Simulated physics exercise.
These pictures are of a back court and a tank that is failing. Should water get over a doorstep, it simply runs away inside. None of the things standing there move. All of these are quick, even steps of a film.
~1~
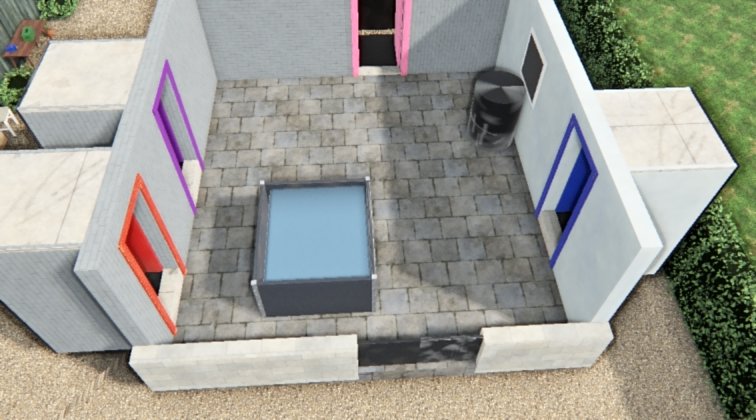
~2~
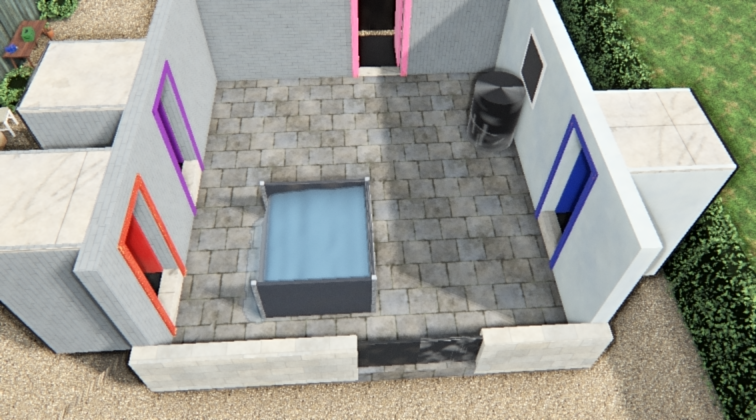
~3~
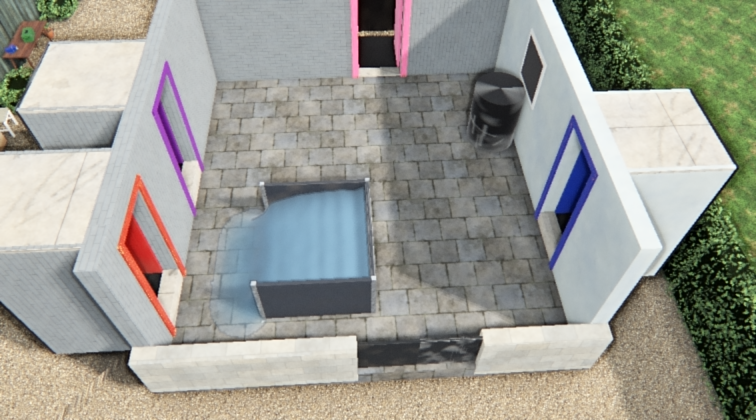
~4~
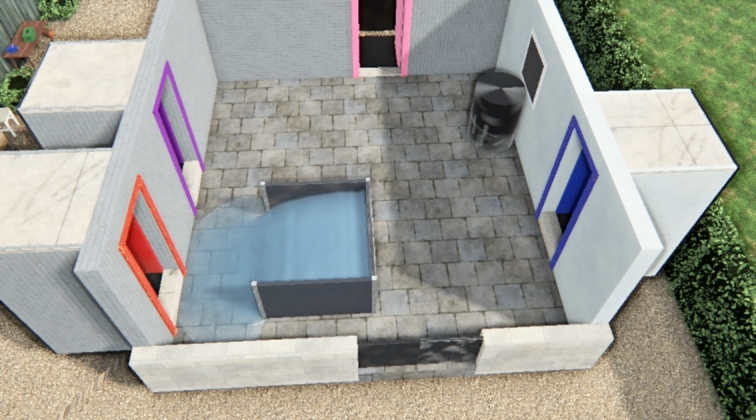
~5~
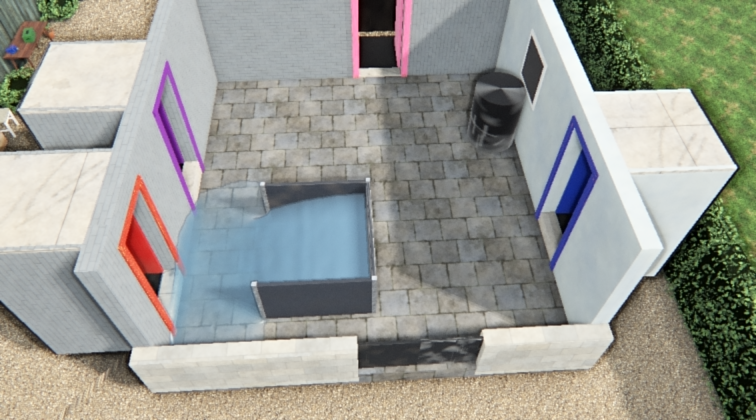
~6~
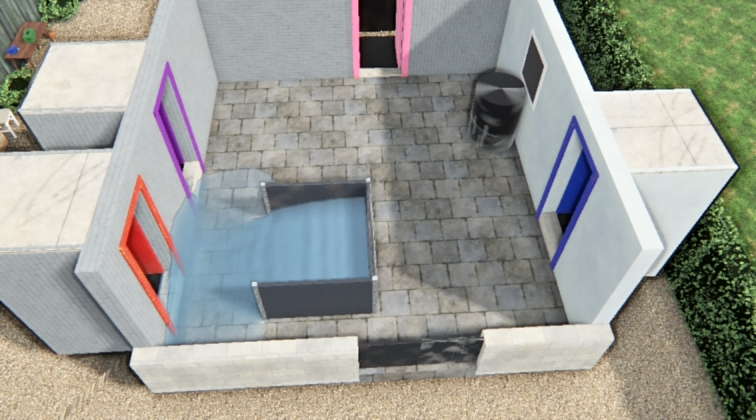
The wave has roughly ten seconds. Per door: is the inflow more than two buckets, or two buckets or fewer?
Blue door: No more than two buckets; red door: More than two buckets; purple door: No more than two buckets; pink door: More than two buckets.
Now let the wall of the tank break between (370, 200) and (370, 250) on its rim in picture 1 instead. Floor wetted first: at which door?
The blue-painted one.
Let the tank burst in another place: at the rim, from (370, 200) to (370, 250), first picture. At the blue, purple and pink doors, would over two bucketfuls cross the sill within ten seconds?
Going door by door: The blue one gets too much, the purple one stays safe, and the pink one gets too much.
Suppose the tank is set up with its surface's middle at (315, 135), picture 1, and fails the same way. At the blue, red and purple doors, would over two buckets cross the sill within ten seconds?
As I see it, blue door stays within limits, red door stays within limits, and purple door gets swamped.
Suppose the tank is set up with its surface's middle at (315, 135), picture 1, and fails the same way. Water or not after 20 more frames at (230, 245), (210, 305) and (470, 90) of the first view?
In that order: Reached by the flood, reached by the flood, reached by the flood.
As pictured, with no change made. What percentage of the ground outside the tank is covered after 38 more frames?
By my count, 85 percent.
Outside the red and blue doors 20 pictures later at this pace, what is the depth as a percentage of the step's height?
Depth ratios, approx.: 70 and 20 percent.
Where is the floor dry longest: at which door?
It's the blue one.
A moment on, water covers 20 % of the floor; the blue door not reached, the red door far over two buckets in, the purple door under two buckets in, the pink door not reached.
Next, water covers 35 % of the floor; the blue door not reached, the red door far over two buckets in, the purple door under two buckets in, the pink door not reached.
Then, water covers 60 % of the floor; the blue door wet at the sill, nothing in, the red door far over two buckets in, the purple door under two buckets in, the pink door wet at the sill, nothing in.
Later, water covers 85 % of the floor; the blue door wet at the sill, nothing in, the red door far over two buckets in, the purple door under two buckets in, the pink door under two buckets in.
In the end, water covers 100 % of the floor; the blue door wet at the sill, nothing in, the red door far over two buckets in, the purple door under two buckets in, the pink door over two buckets in.
